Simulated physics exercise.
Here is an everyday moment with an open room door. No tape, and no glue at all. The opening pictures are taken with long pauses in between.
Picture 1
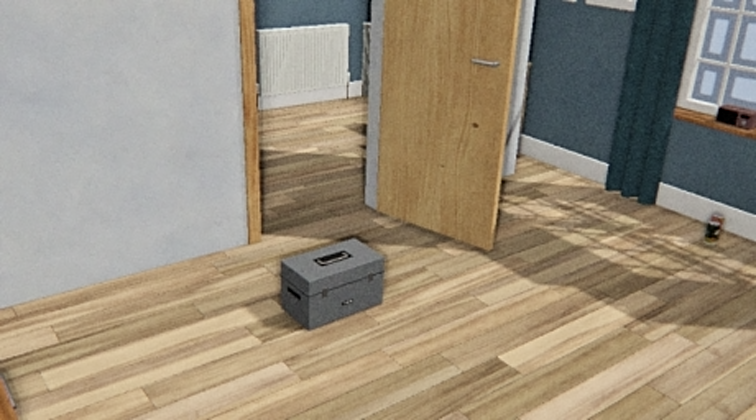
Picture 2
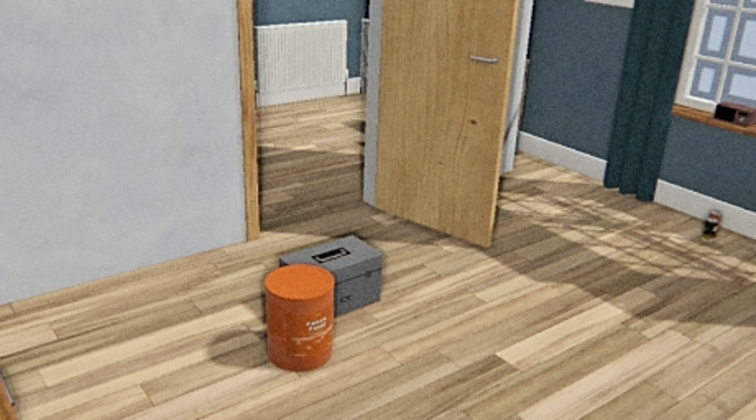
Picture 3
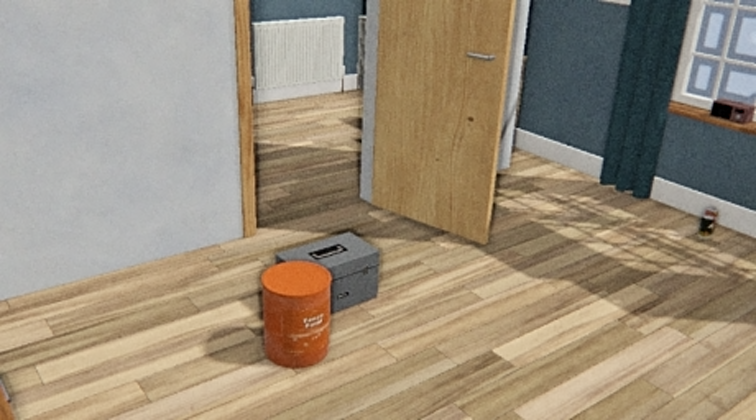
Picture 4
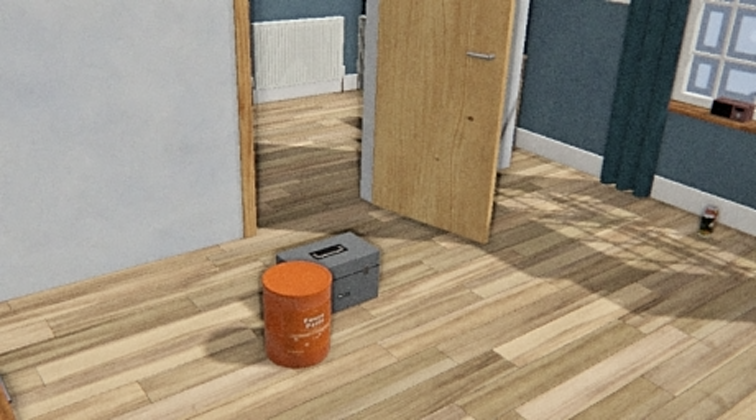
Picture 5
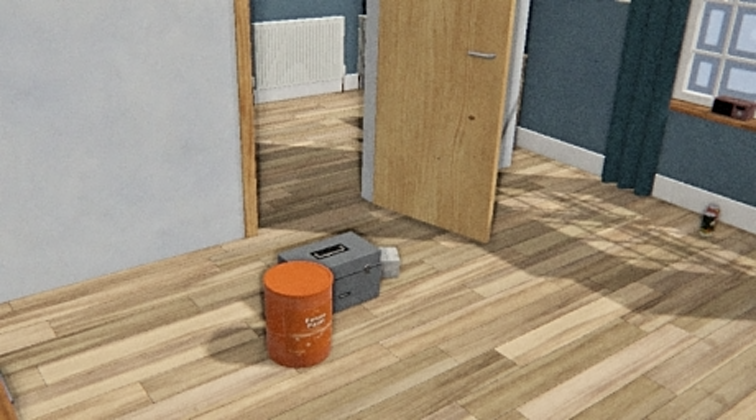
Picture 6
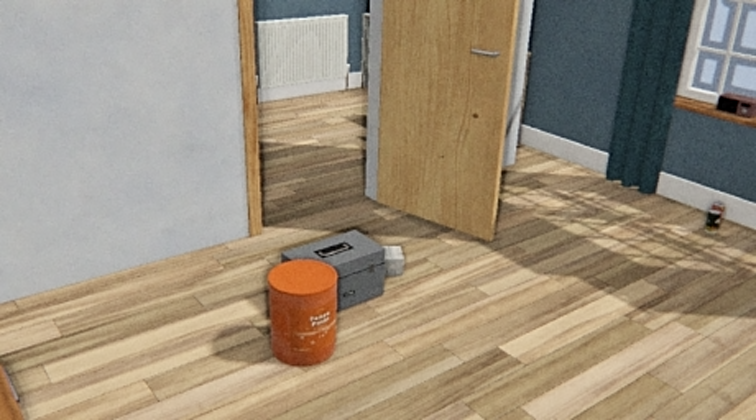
The footage shows a grey toolbox on a wooden floor near a wide open, still door. An orange pail appears in front of the toolbox, and later a small white box appears behind its right side.
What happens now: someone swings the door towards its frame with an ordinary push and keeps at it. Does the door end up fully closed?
The door's path stays clear.
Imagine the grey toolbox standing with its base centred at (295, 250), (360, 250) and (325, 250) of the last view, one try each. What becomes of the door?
The door is obstructed in the first try, is obstructed in the second and is obstructed in the third.
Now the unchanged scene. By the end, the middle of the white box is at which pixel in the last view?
End position, last frame: About (369, 264).
Then, 0.90 s past the last view, open by 86°.
Then, 1.70 s past the last view, open by 56°; white box displaced a little near (378, 263).
Then, 2.00 s past the last view, open by 45°; white box displaced about its own width near (369, 264).
Then, 2.80 s past the last view, open by 16°; white box displaced about its own width near (369, 264).
Finally, open by 0°; all 3 still in place. Final places as the last picture's camera would see them, white box near (369, 264).
